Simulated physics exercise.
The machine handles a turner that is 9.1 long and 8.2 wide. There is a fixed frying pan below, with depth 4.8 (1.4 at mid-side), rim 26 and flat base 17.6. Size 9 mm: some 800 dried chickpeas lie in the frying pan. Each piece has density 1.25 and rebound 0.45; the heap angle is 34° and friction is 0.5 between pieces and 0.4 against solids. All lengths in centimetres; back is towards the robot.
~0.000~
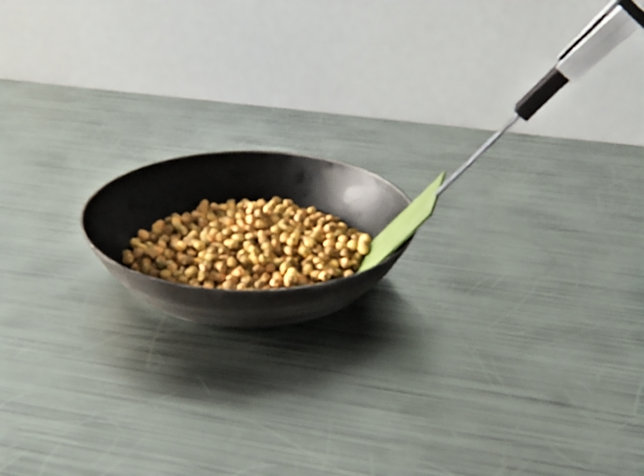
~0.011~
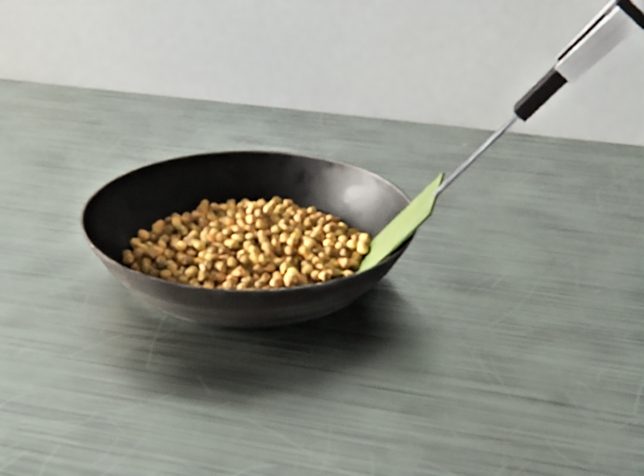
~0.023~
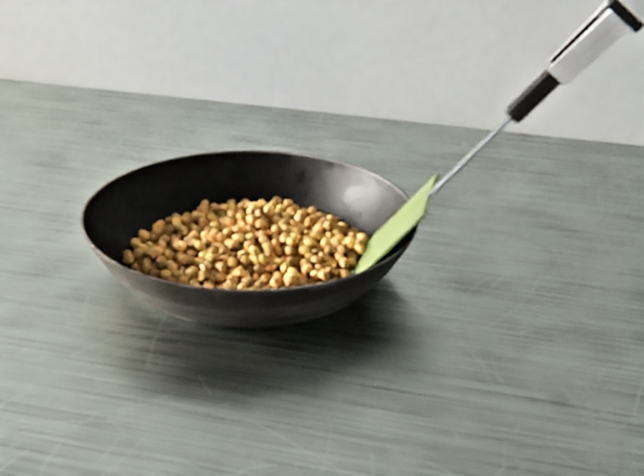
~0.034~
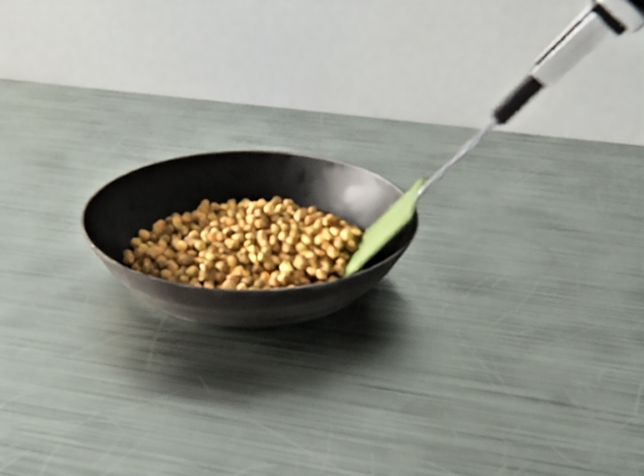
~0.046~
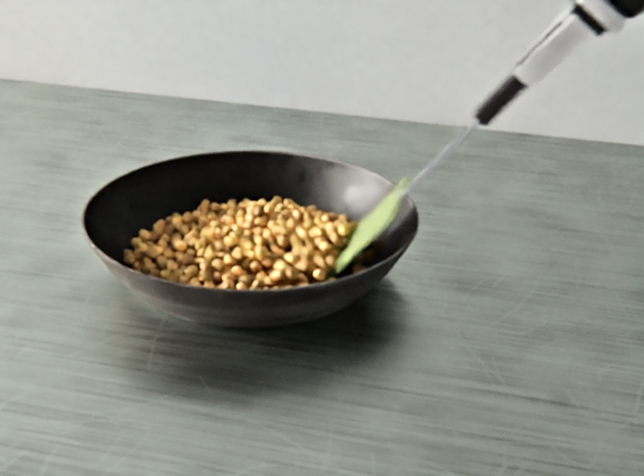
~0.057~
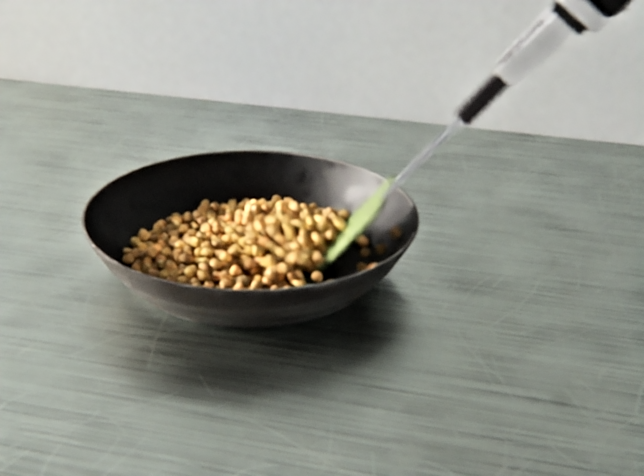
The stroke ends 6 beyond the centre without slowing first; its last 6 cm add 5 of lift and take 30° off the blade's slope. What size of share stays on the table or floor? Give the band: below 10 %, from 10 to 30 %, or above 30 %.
From 10 to 30 %.
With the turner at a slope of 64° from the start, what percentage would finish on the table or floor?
In that case, around 15 percent would end up on the table or floor.
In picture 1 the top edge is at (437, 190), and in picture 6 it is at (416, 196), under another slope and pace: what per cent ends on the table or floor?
My guess would be close to 0 per cent.
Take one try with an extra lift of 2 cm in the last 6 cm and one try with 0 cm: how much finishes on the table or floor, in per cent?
Near 0 and 0 percent respectively.
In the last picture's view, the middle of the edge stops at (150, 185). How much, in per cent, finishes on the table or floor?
I'd put it near 20 per cent.
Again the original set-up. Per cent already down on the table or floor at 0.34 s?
Roughly 15 percent.
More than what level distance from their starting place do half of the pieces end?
Some 3 cm.
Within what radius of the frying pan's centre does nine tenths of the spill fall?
I'd estimate close to 65 centimetres.
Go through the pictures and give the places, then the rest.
Turner top edge at (439, 192), sloping 52°; upper third of the load around (258, 246), from x 125 to 365, top at y 205; 796 in the frying pan, in the first picture.
Turner top edge at (438, 192), sloping 52°; upper third of the load around (258, 246), from x 130 to 365, top at y 205, in the second picture.
Turner top edge at (431, 194), sloping 52°; upper third of the load around (260, 246), from x 130 to 365, top at y 200, in the third picture.
Turner top edge at (418, 196), sloping 52°; upper third of the load around (263, 246), from x 130 to 365, top at y 200, in the fourth picture.
Turner top edge at (402, 196), sloping 52°; upper third of the load around (270, 243), from x 130 to 380, top at y 200, in the fifth picture.
Turner top edge at (386, 194), sloping 52°; upper third of the load around (270, 238), from x 130 to 395, top at y 200; 796 in the frying pan, in the sixth picture.
By 0.09 s, sloping 52°, highest piece 7 above the table; 796 in the frying pan.
By 0.12 s, sloping 42°, highest piece 9 above the table; 794 in the frying pan, 2 on the blade or in flight.
By 0.34 s, sloping 22°, highest piece 6 above the table; 688 in the frying pan, 104 on the table or floor, 4 on the blade or in flight.
By 1.39 s, sloping 22°, highest piece 4 above the table; 688 in the frying pan, 108 on the table or floor.
Final count, 688 in the frying pan, 108 on the table or floor. That is 14 % on the table or floor.
